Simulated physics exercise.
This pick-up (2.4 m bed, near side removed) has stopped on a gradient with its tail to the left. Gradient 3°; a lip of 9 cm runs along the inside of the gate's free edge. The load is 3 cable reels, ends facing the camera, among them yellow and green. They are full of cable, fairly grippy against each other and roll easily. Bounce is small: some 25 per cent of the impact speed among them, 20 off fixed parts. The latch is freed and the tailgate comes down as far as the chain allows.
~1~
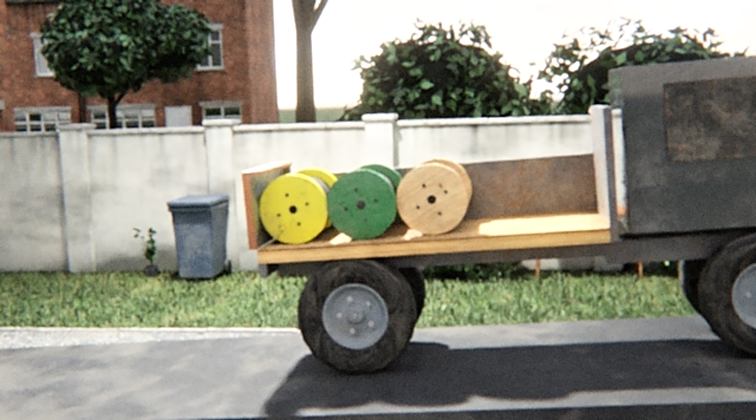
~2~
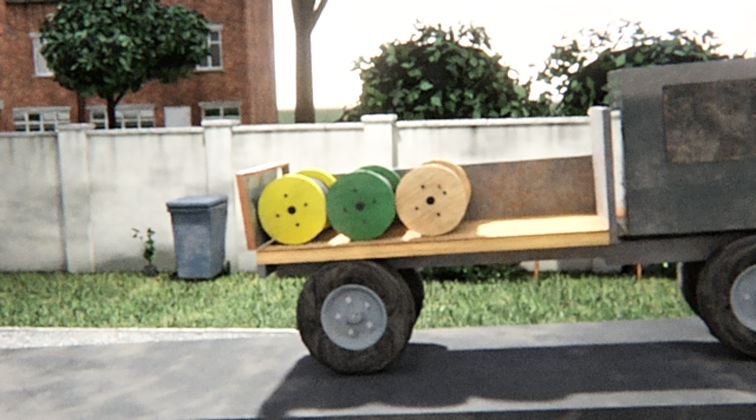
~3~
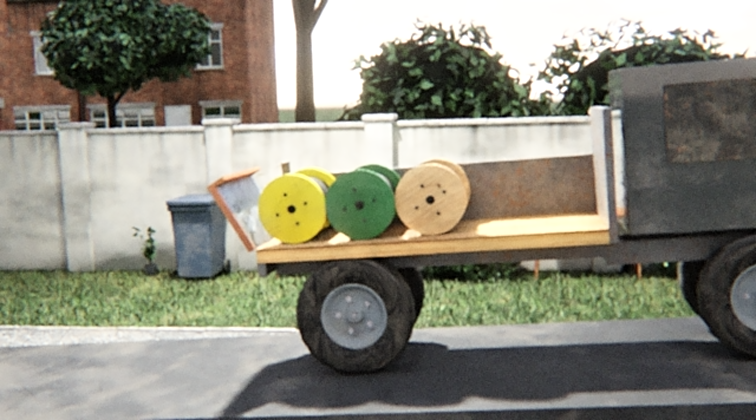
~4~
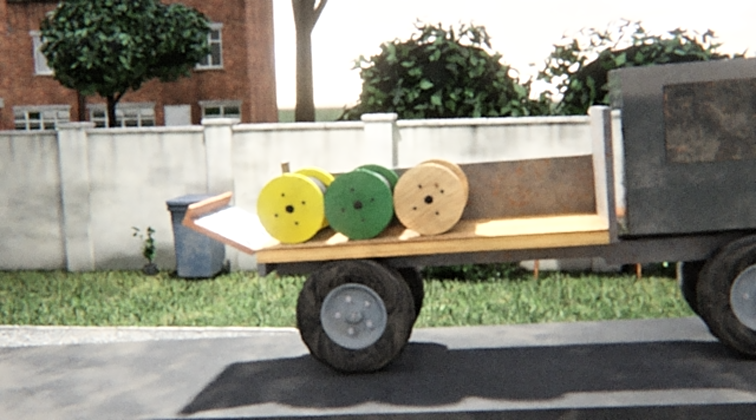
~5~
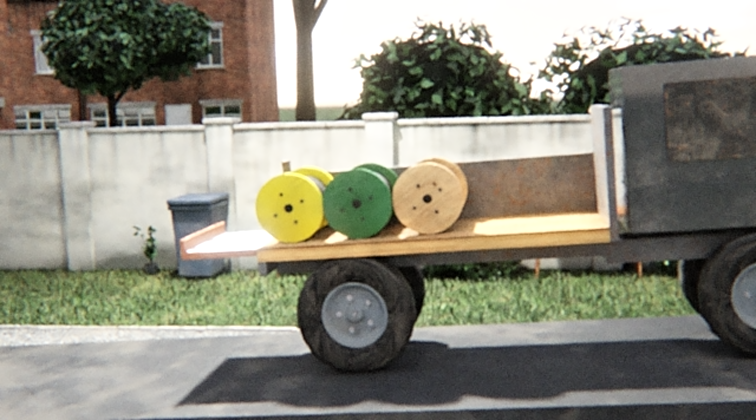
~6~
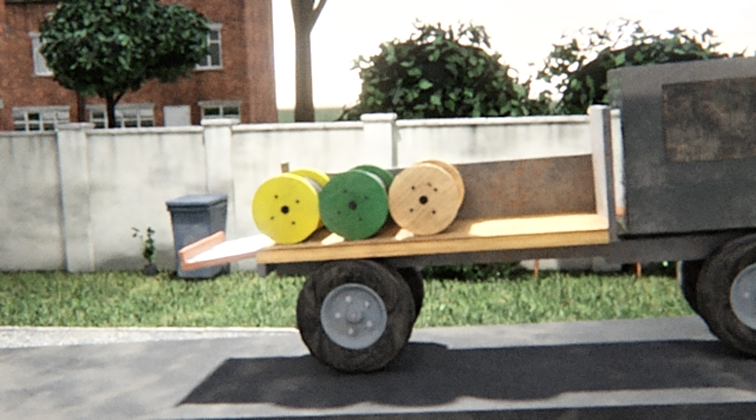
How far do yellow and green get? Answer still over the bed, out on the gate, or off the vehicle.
The yellow reel finishes out on the gate, the green finishes still over the bed.
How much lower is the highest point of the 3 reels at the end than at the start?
Some 5 cm lower.
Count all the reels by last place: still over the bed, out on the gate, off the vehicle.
In that order: 2, 1, 0.
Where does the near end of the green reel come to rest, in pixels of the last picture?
Around (276, 211).
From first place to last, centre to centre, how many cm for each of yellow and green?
Moved: Yellow 60, green 60.
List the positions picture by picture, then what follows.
In the first picture, yellow at (293, 210), green at (361, 205); gate 87° above level, tip at (246, 175); 3 of the 3 make up the bottom layer on the bed.
In the second picture, yellow at (292, 210), green at (360, 206); gate 83° above level, tip at (240, 176).
In the third picture, yellow at (291, 209), green at (360, 205); gate 59° above level, tip at (212, 187).
In the fourth picture, yellow at (290, 209), green at (358, 205); gate 25° above level, tip at (186, 221).
In the fifth picture, yellow at (289, 209), green at (357, 204); gate 3° below level, tip at (184, 256).
In the sixth picture, yellow at (285, 210), green at (353, 205); gate 10° below level, tip at (185, 267).
Then, 0.3 s after the last picture, yellow is on the bed, 15 cm short of the hinge, rolling left; green is on the bed, 65 cm short of the hinge, rolling left; 0 gone off the back.
Then, 0.7 s after the last picture, yellow is on the bed, 5 cm short of the hinge, rolling left; green is on the bed, 55 cm short of the hinge, rolling left; 0 gone off the back.
Then, 1.1 s after the last picture, yellow is on the gate, 5 cm past the hinge, rolling left; green is on the bed, 45 cm short of the hinge, rolling left; 0 gone off the back.
At rest (2.2 s after the last picture), yellow is on the gate, 35 cm past the hinge; green is on the bed, 15 cm short of the hinge; 0 gone off the back.
